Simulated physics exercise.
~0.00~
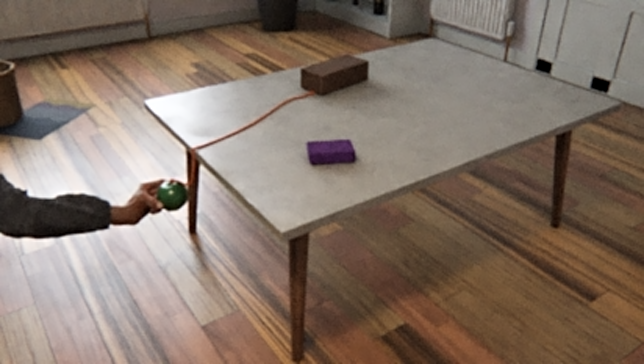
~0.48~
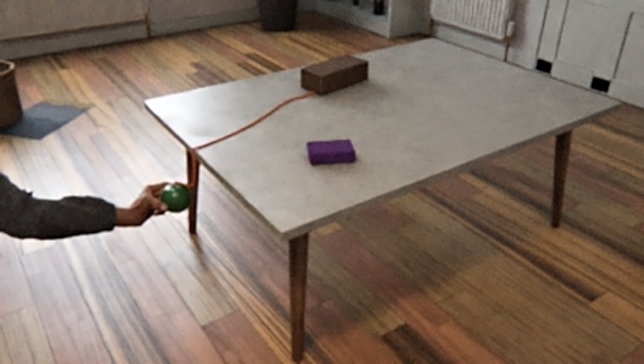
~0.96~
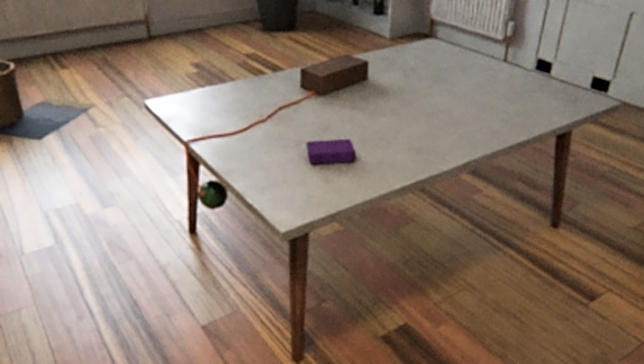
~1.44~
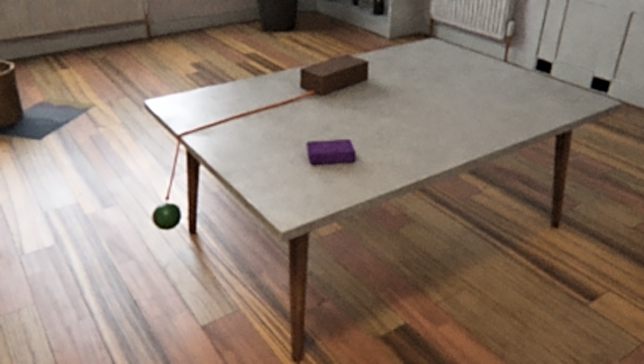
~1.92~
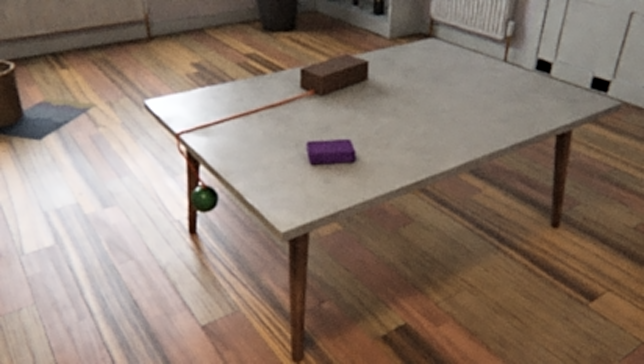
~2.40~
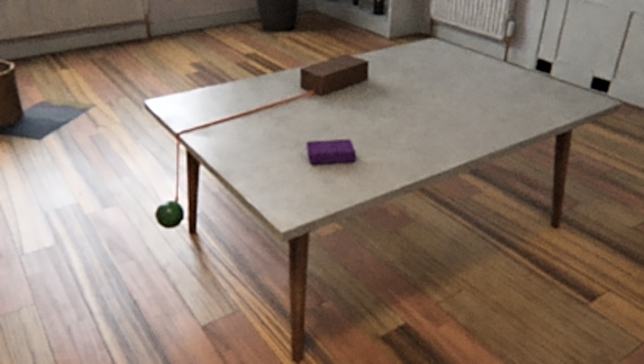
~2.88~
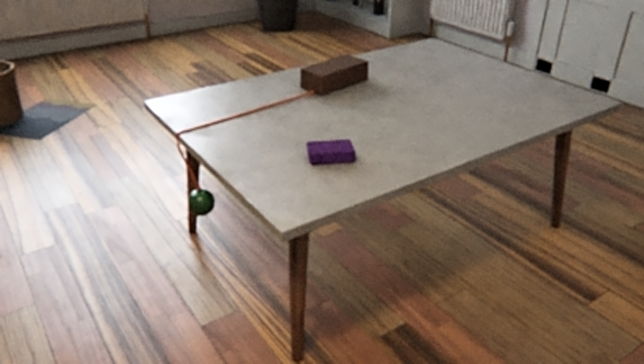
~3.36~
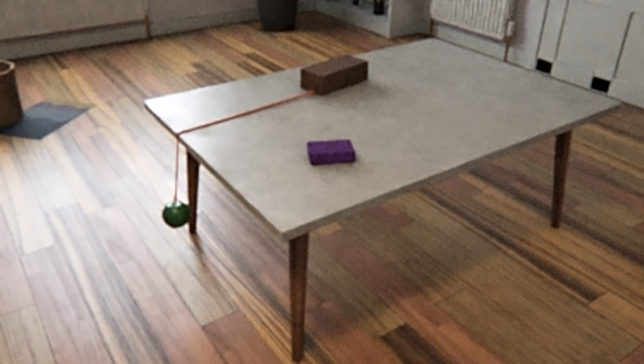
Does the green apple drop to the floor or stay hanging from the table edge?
The green apple stays hanging, swinging on its string from the table edge, while the purple sponge stays on top.
